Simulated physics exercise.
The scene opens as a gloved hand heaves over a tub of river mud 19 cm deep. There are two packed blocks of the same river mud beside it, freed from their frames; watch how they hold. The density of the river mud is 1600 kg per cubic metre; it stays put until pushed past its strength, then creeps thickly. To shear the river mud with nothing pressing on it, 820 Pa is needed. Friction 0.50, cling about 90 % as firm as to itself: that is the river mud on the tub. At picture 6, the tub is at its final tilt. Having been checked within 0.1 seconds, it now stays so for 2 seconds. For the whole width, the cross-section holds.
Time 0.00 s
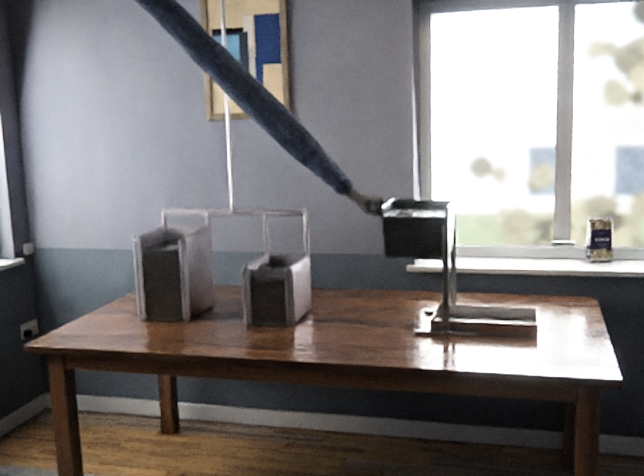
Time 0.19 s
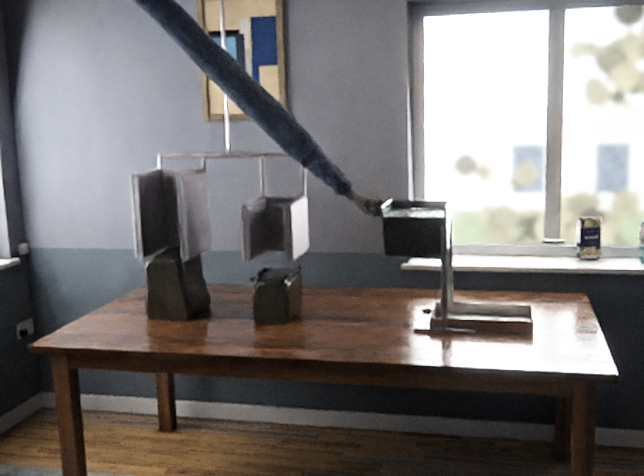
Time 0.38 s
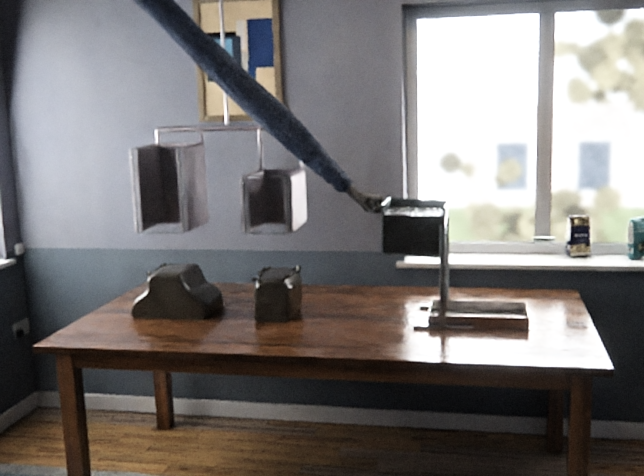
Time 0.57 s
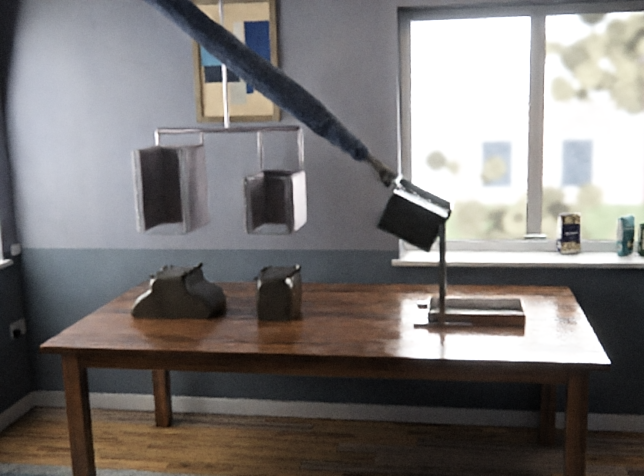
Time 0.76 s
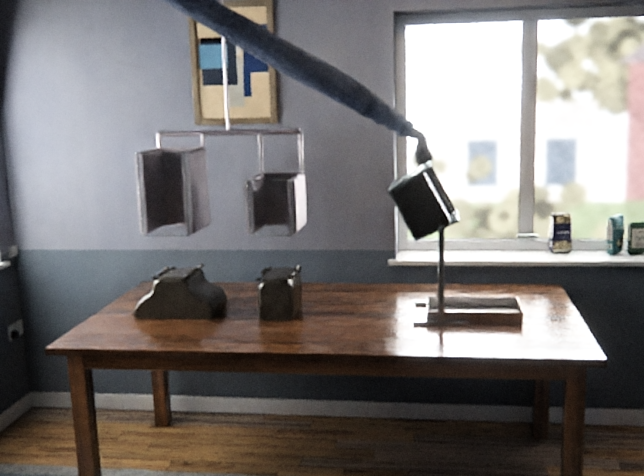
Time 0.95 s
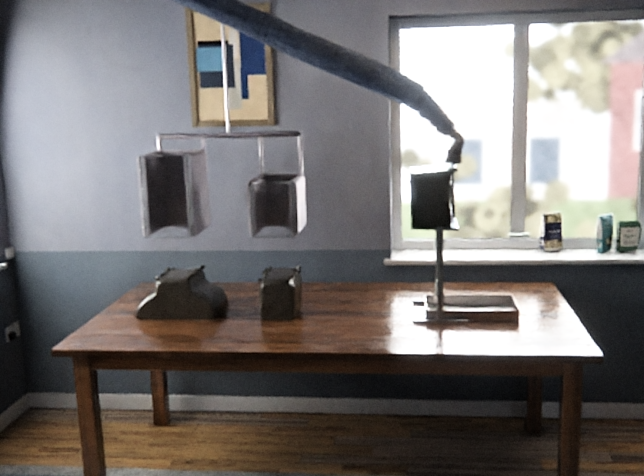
Two open casings rose off a pair of dark mud blocks on a wooden table, the left block slumping lower, and then a long blue arm tilted a small tub of mud onto its side.
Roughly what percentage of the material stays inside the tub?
51 %.
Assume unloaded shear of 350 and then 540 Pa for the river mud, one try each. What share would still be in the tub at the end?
The answers, in order, are 35 % and 40 %.
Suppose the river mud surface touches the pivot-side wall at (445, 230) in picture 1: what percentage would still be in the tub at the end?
In that case, around 100 percent.
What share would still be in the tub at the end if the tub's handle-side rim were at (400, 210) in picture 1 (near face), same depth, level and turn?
Near 100 per cent.
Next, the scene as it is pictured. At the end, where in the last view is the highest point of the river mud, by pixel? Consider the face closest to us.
The highest point is near (430, 202) in the last picture.
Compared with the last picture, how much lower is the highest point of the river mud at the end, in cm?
12 cm or so.
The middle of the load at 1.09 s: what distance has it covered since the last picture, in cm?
Some 3 cm.
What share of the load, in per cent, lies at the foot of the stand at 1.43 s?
I reckon around 0 % of it.
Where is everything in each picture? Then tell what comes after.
Handle-side rim at (383, 208), tilt 0 degrees; top of the river mud at (389, 216); blocks stand 31 cm, 20 cm (left to right), in the first frame.
Handle-side rim at (382, 209), tilt 0 degrees; top of the river mud at (389, 217); blocks stand 27 cm, 19 cm (left to right), in the second frame.
Handle-side rim at (383, 206), tilt 2 degrees; top of the river mud at (389, 215); blocks stand 20 cm, 19 cm (left to right), in the third frame.
Handle-side rim at (397, 184), tilt 27 degrees; top of the river mud at (394, 194); blocks stand 19 cm, 19 cm (left to right), in the fourth frame.
Handle-side rim at (430, 169), tilt 63 degrees; top of the river mud at (422, 175); blocks stand 19 cm, 19 cm (left to right), in the fifth frame.
Handle-side rim at (457, 172), tilt 89 degrees; top of the river mud at (443, 175); blocks stand 19 cm, 19 cm (left to right), in the sixth frame.
After 1.09 s, the tub is at 89 degrees and holds 100 %.
After 1.26 s, the tub is at 89 degrees and holds 78 %.
After 1.43 s, the tub is at 89 degrees and holds 58 %.
After 1.60 s, the tub is at 89 degrees and holds 51 %.
After 2.95 s, at the end, the tub is at 89 degrees and holds 51 %.
